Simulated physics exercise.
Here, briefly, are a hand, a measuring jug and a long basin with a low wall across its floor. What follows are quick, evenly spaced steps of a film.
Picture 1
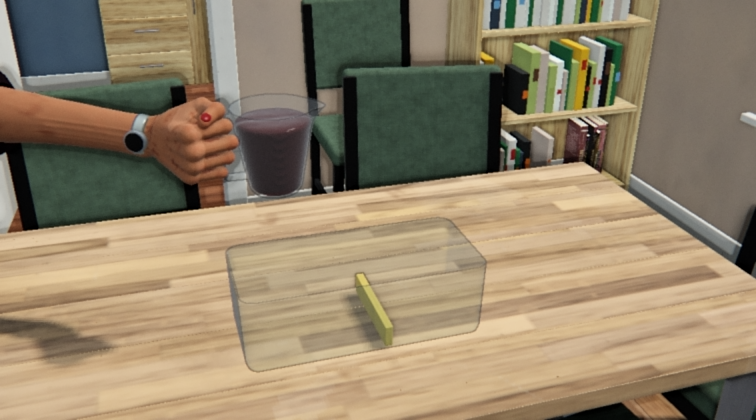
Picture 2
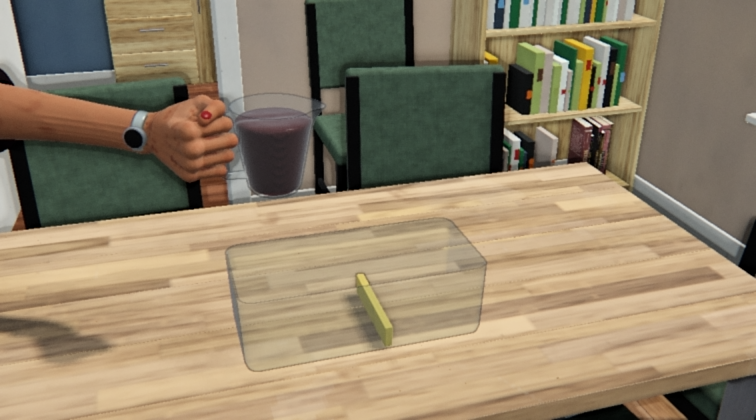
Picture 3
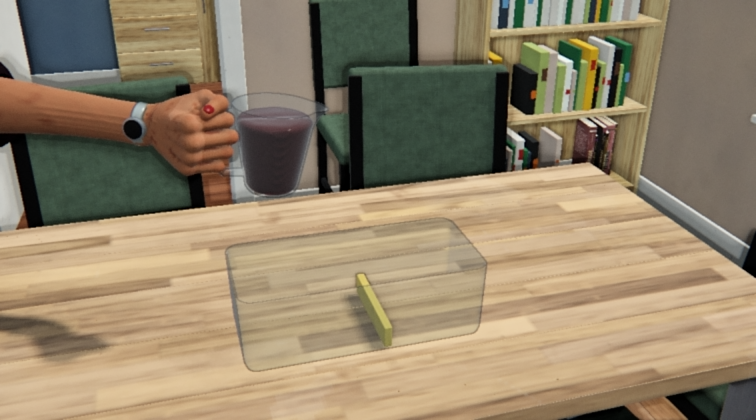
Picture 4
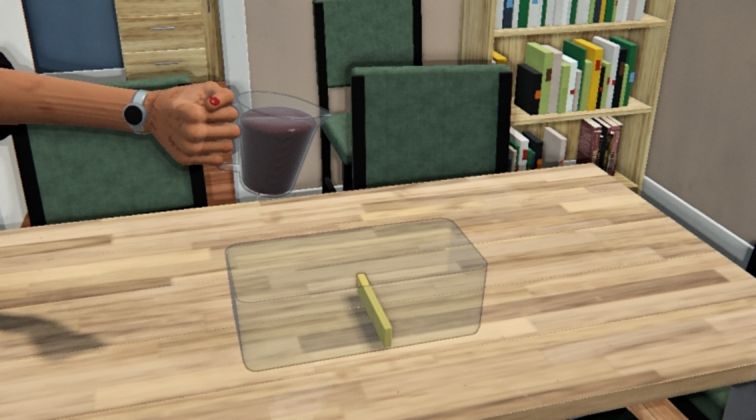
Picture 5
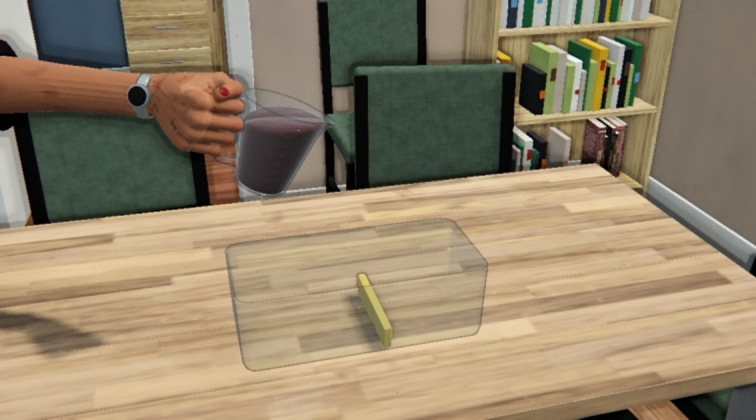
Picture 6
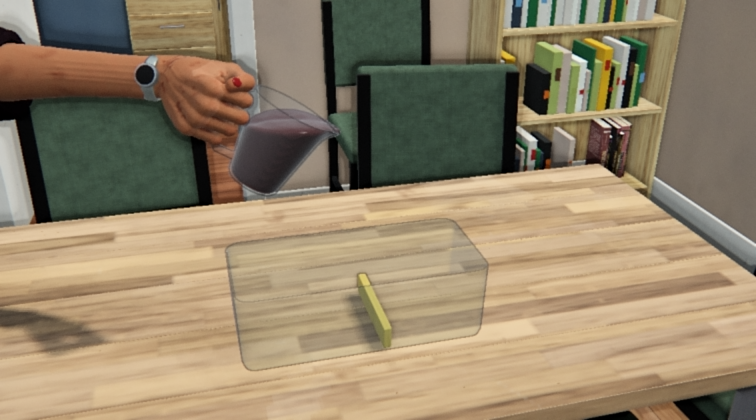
At first, a hand at the left holds a clear jug of dark purple liquid nearly upright above a long, see-through basin with a low yellow wall. The hand then tips the jug steadily rightward, bringing the liquid to its pouring edge, while the background shifts slightly right and the basin stays still.
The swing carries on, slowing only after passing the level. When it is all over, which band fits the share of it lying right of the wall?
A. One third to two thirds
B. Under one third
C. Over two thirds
One third to two thirds (A).
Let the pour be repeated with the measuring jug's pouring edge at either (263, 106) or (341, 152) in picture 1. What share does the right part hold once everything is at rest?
Roughly 15 per cent, and 55 per cent.
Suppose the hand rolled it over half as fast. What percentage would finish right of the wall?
Near 70 %.
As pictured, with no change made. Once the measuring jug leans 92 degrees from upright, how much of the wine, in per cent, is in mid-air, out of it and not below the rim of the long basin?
It's close to 35 percent.
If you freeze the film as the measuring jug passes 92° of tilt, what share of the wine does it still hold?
About 50 per cent.
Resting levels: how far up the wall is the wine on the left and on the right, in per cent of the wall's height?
Left: 30 %. Right: 40 %.
A moment on, the measuring jug is tipped on its side and 48 per cent is still to pour, 1 is left of the wall and 18 right of it.
Next, the measuring jug is tipped right over and 6 per cent is still to pour, 31 is left of the wall and 45 right of it.
Then the measuring jug is tipped right over and 0 per cent is still to pour, 49 is left of the wall and 48 right of it.
Later the measuring jug is tipped right over and 0 per cent is still to pour, 50 is left of the wall and 48 right of it.
In the end 50 per cent lies left of the wall, 48 right of it and 2 outside.
